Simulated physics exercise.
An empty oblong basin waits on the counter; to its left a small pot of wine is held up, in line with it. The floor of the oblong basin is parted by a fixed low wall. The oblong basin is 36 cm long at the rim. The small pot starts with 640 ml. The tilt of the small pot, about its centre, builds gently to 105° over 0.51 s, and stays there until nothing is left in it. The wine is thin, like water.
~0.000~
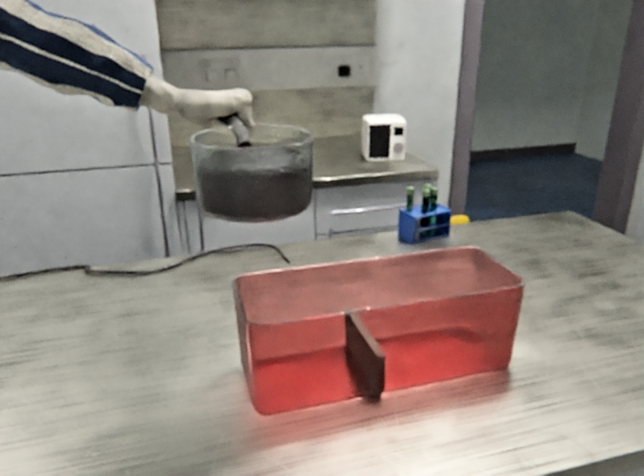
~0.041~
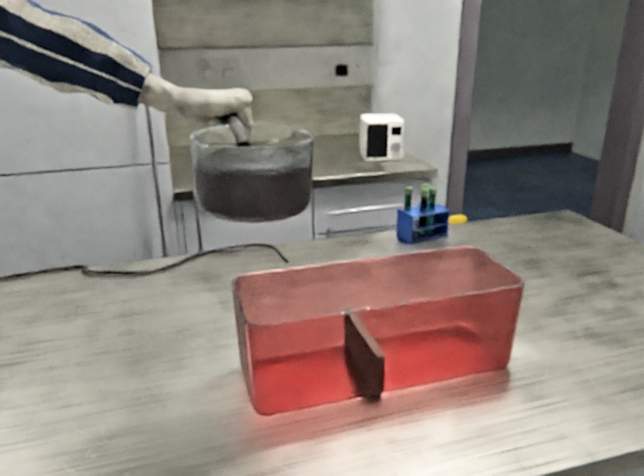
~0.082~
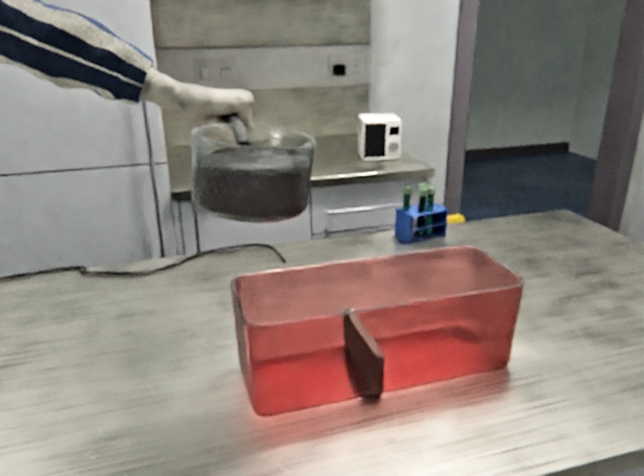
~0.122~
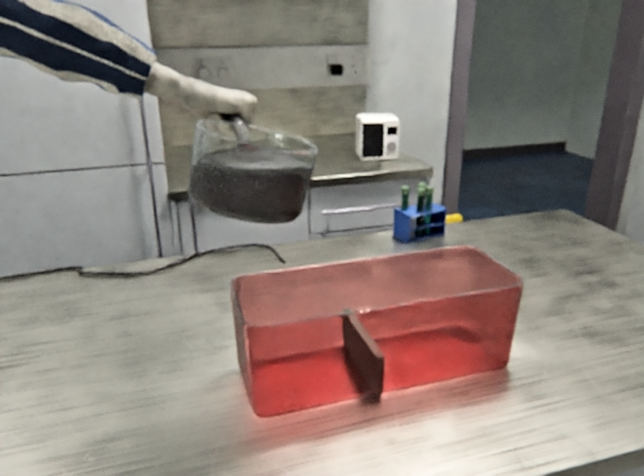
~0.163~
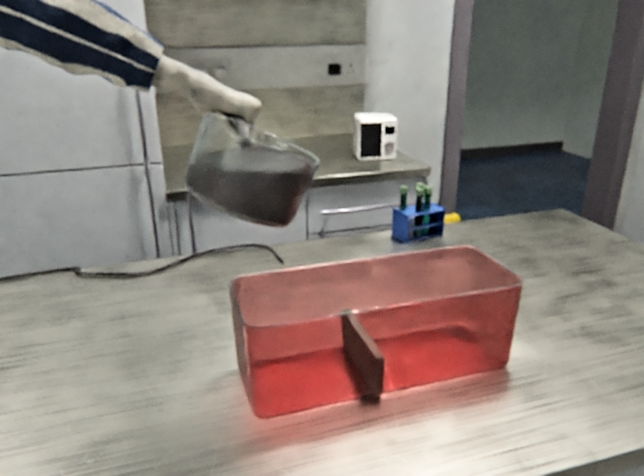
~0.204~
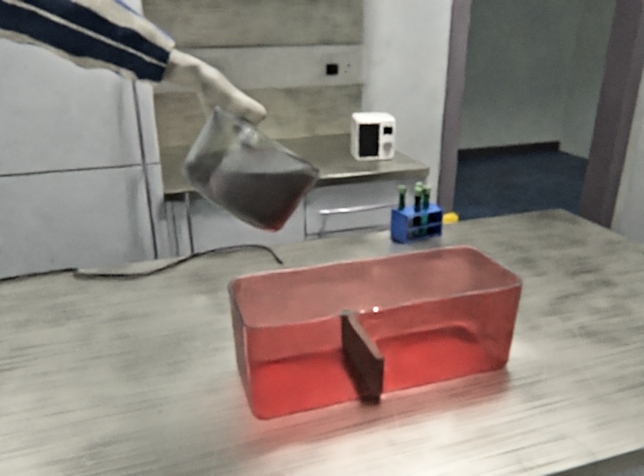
We see a gloved hand holding a small pot of dark liquid above and left of a reddish, see-through oblong basin with a dark upright divider, first level, then gradually tilting the pot steeply to the right.
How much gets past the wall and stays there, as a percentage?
Roughly 24 per cent is past the wall.
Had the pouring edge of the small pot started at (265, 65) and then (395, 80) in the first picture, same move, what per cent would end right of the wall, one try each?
In turn about 5 and 85 per cent.
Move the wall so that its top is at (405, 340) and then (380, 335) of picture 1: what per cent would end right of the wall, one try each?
In turn about 20 and 5 per cent.
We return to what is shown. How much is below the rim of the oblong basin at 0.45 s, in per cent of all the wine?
Some 16 per cent.
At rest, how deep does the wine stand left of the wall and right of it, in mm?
Some 26 mm on the left and 6 mm on the right.
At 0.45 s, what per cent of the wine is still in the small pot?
Some 34 per cent.
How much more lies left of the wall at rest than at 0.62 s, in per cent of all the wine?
Some 14 per cent.
Then, 0.45 s in, the tilt is 101° and 33 per cent is still to pour, 13 is left of the wall and 4 right of it.
Then, 0.62 s in, the tilt is 105° and 8 per cent is still to pour, 61 is left of the wall and 22 right of it.
Then, 0.81 s in, the tilt is 105° and 1 per cent is still to pour, 70 is left of the wall and 22 right of it.
Then, 1.01 s in, the tilt is 105° and 0 per cent is still to pour, 75 is left of the wall and 24 right of it.
Finally, 75 per cent lies left of the wall, 24 right of it and 1 outside.
